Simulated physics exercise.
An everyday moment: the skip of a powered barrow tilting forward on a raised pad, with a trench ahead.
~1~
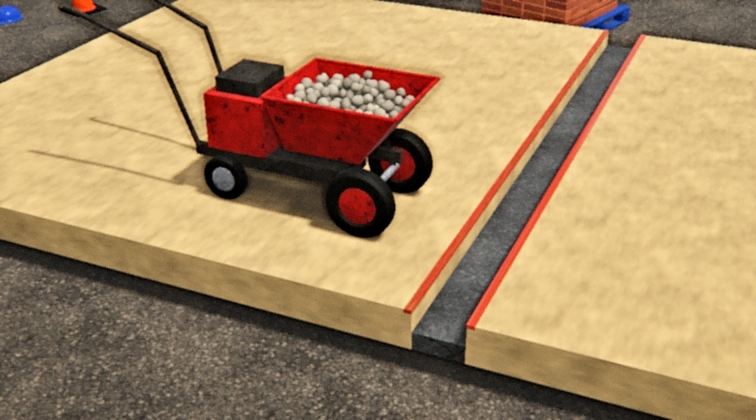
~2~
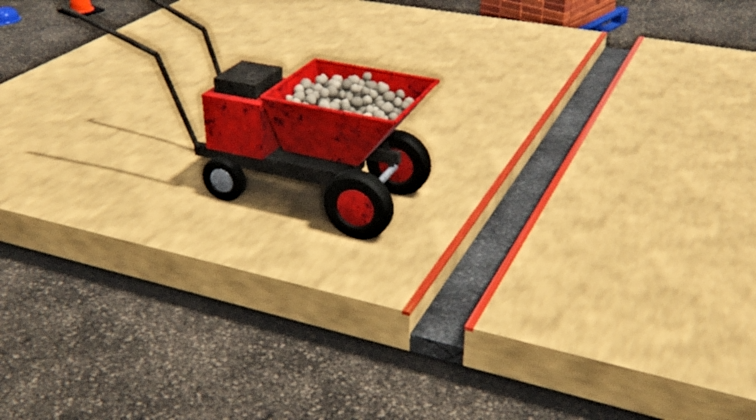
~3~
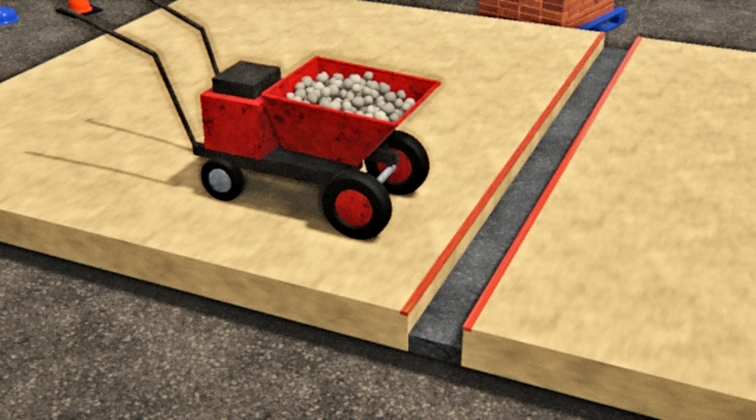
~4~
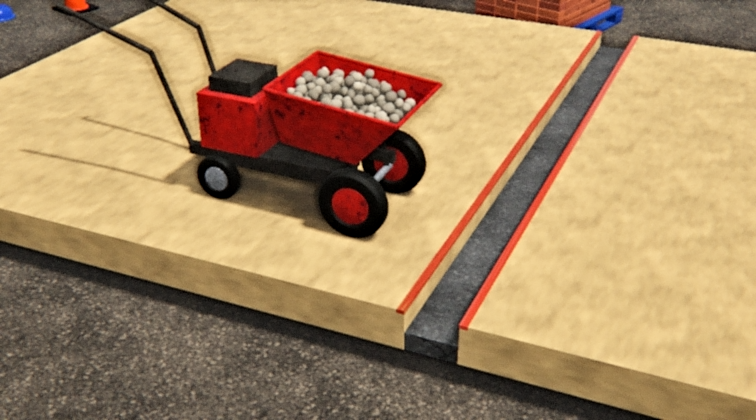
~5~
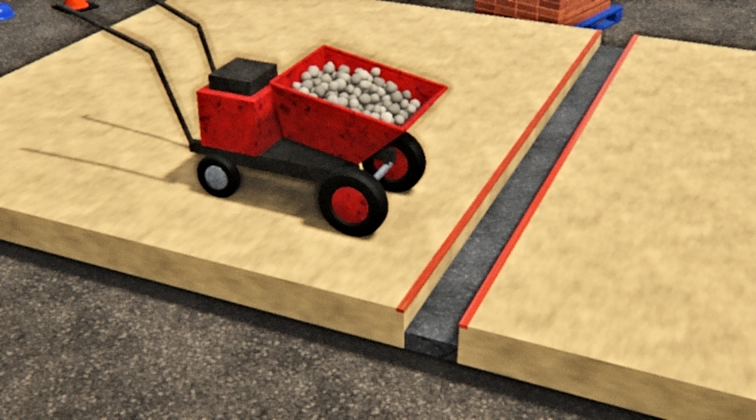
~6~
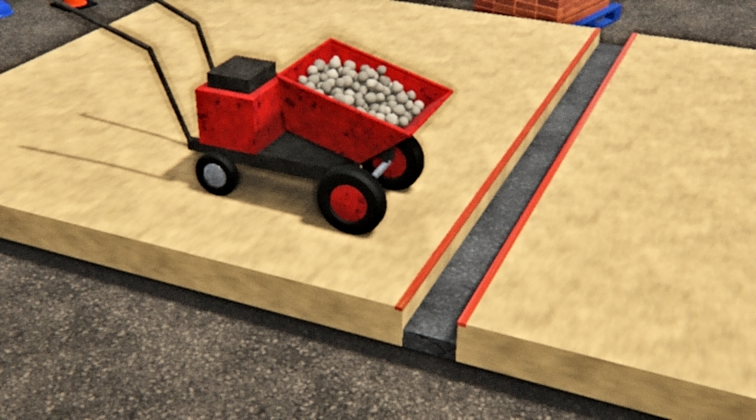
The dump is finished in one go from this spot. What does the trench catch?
In the trench: Over half.
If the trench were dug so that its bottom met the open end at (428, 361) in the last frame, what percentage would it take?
It comes to 90 per cent or so.
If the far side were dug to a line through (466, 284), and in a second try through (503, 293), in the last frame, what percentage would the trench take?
The first gives 40 %, the second 90 %.
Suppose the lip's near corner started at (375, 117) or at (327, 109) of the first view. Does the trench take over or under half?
At the first place above a half, at the second less than half.
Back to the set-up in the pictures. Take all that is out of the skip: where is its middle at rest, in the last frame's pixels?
Roughly at (491, 236).
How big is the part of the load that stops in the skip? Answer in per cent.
Some 15 per cent.
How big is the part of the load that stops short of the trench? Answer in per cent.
It comes to 0 per cent or so.
Soon after the last picture, skip tipped steeply; all in the skip.
A little later, skip tipped steeply; nearly all in the skip; a small part in or heaped over the trench; a stray few beyond it.
Later still, skip tipped right over; about a quarter in the skip; about half in or heaped over the trench; a small part beyond it.
By the end, skip tipped right over; a small part in the skip; about two thirds in or heaped over the trench; about a quarter beyond it.
